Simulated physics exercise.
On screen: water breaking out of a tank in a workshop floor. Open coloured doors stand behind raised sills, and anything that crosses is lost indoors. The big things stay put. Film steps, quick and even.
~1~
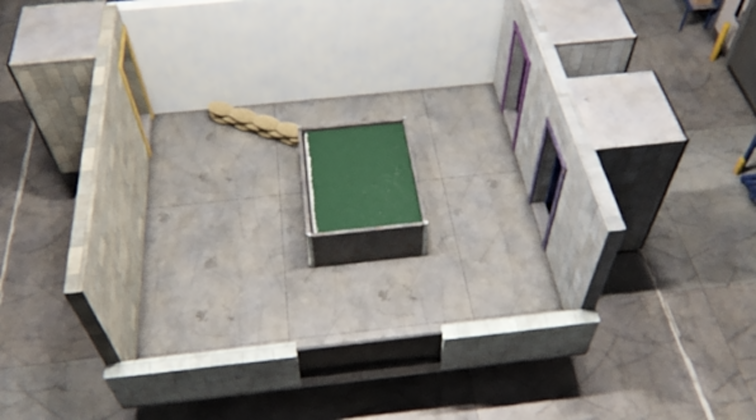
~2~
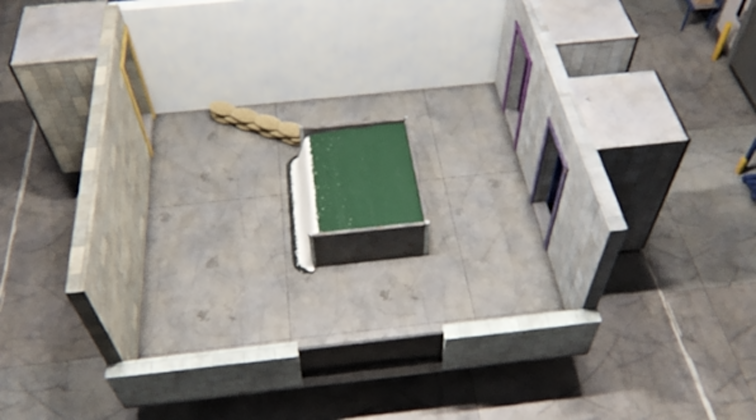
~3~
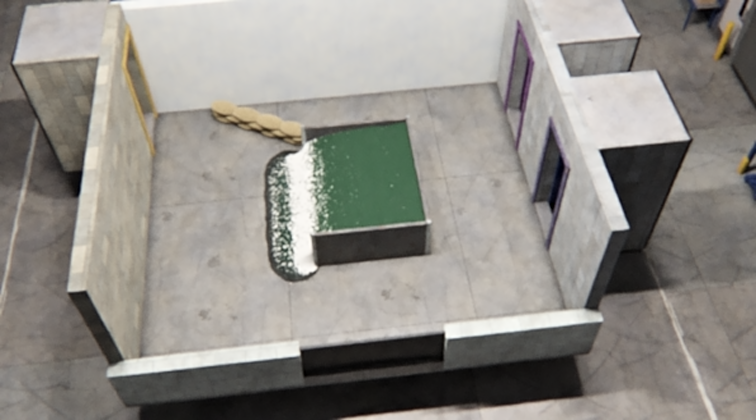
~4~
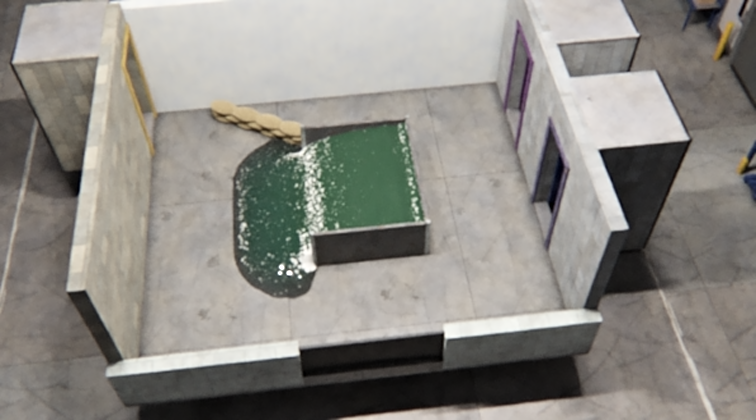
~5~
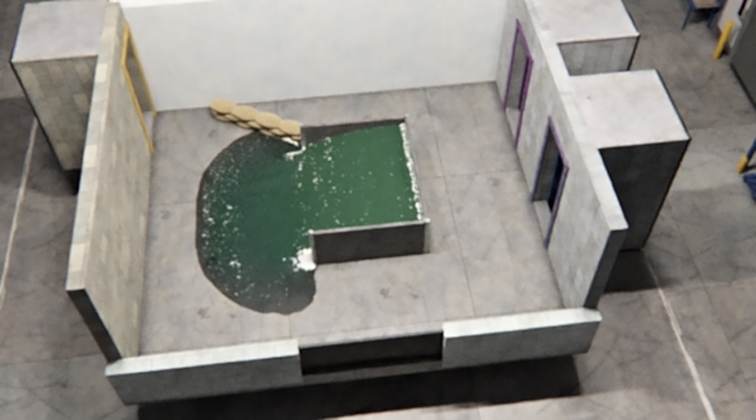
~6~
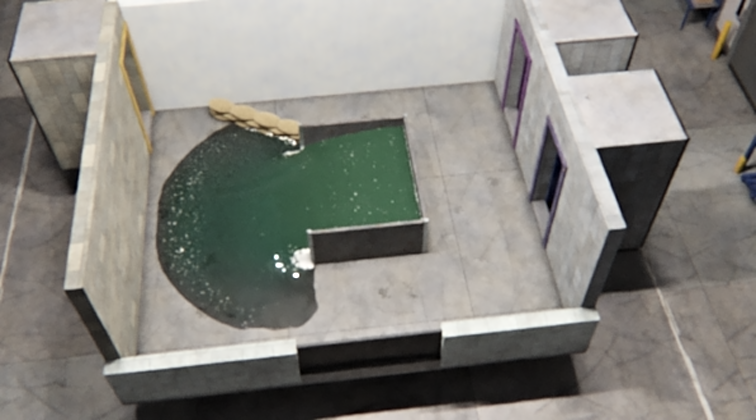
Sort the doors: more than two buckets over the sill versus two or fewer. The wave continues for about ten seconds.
Sorted by door: Blue door - more than two; yellow door - more than two; purple door - two or fewer.
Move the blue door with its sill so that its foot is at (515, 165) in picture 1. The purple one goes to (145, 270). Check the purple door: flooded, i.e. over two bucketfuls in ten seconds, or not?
Well, the purple door crosses the line.
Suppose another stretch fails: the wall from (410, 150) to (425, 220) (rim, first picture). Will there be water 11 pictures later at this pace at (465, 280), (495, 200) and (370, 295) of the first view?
Soaked, soaked, untouched.
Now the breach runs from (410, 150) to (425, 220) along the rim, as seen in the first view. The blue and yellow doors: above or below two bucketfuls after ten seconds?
One by one: The blue one passes that mark; the yellow one takes less.
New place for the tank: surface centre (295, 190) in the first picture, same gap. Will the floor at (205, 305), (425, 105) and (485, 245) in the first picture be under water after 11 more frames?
My reading is hit by the flood first, missed by the flood next and missed by the flood last.
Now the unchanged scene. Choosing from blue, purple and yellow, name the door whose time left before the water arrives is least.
From the pictures, my answer is the one in yellow.
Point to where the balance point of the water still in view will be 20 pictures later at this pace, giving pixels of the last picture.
Around (236, 225).
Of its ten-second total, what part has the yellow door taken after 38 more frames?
My estimate is close to 100 per cent.
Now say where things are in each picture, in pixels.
In the first frame, the open tank at (360, 177) is whole and still.
In the second frame, the front is at (311, 270), out from the gap at (310, 201).
In the third frame, water pours out at (312, 202) and has run to (292, 278).
In the fourth frame, water pours out at (311, 203) and has run to (274, 291).
In the fifth frame, the front is at (241, 300), out from the gap at (311, 202).
In the sixth frame, water pours out at (309, 201) and has run to (165, 262).
A moment on, water covers 40 % of the floor; the blue door not reached, the yellow door wet at the sill, nothing in, the purple door not reached.
Next, water covers 40 % of the floor; the blue door not reached, the yellow door over two buckets in, the purple door not reached.
Then, water covers 60 % of the floor; the blue door not reached, the yellow door far over two buckets in, the purple door not reached.
Later, water covers 90 % of the floor; the blue door over two buckets in, the yellow door far over two buckets in, the purple door wet at the sill, nothing in.
In the end, water covers 95 % of the floor; the blue door far over two buckets in, the yellow door far over two buckets in, the purple door wet at the sill, nothing in.
